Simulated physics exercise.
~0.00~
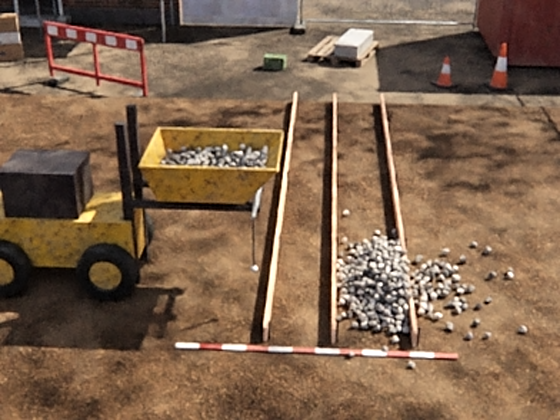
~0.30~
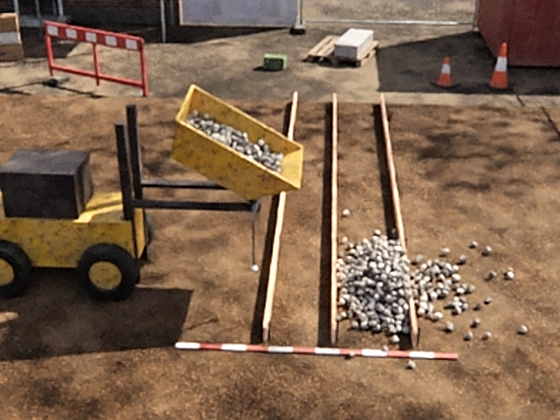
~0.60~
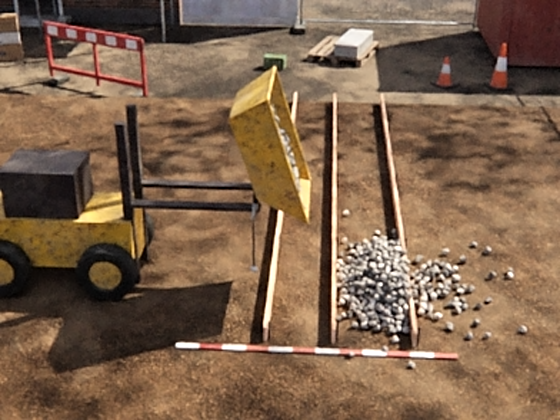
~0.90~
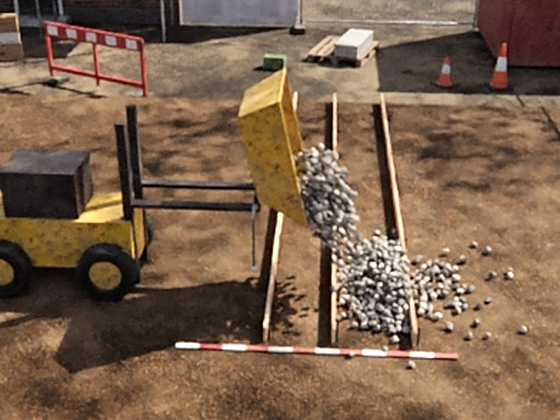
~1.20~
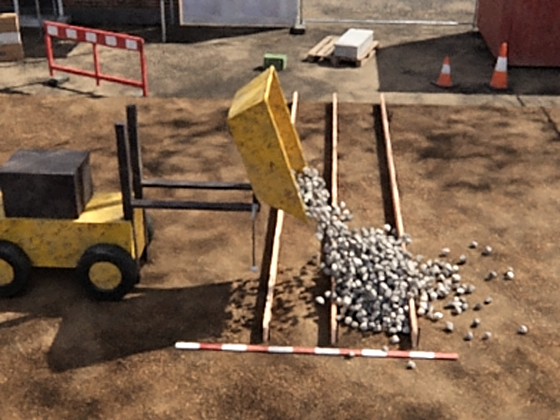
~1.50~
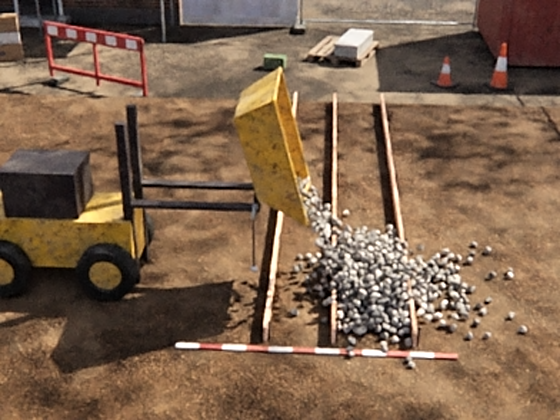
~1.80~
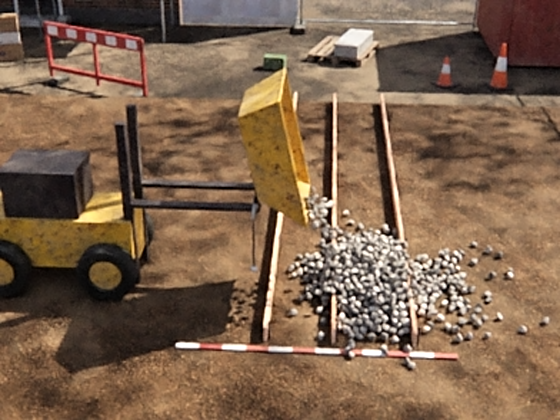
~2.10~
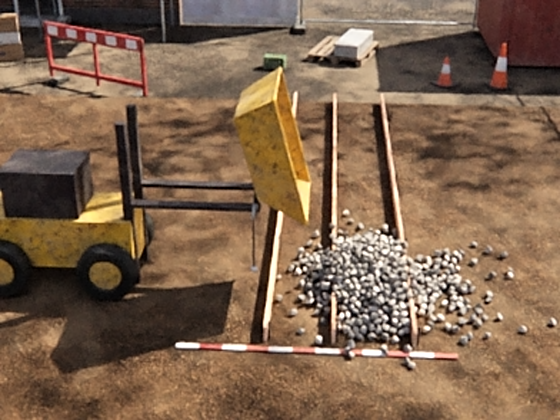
A yellow forklift's skip full of grey stones tipped steeply forward to the right, shook back and forth a little, and poured its load onto the loose heap already lying there, leaving a wider pile spread across the wooden planks and the skip empty.
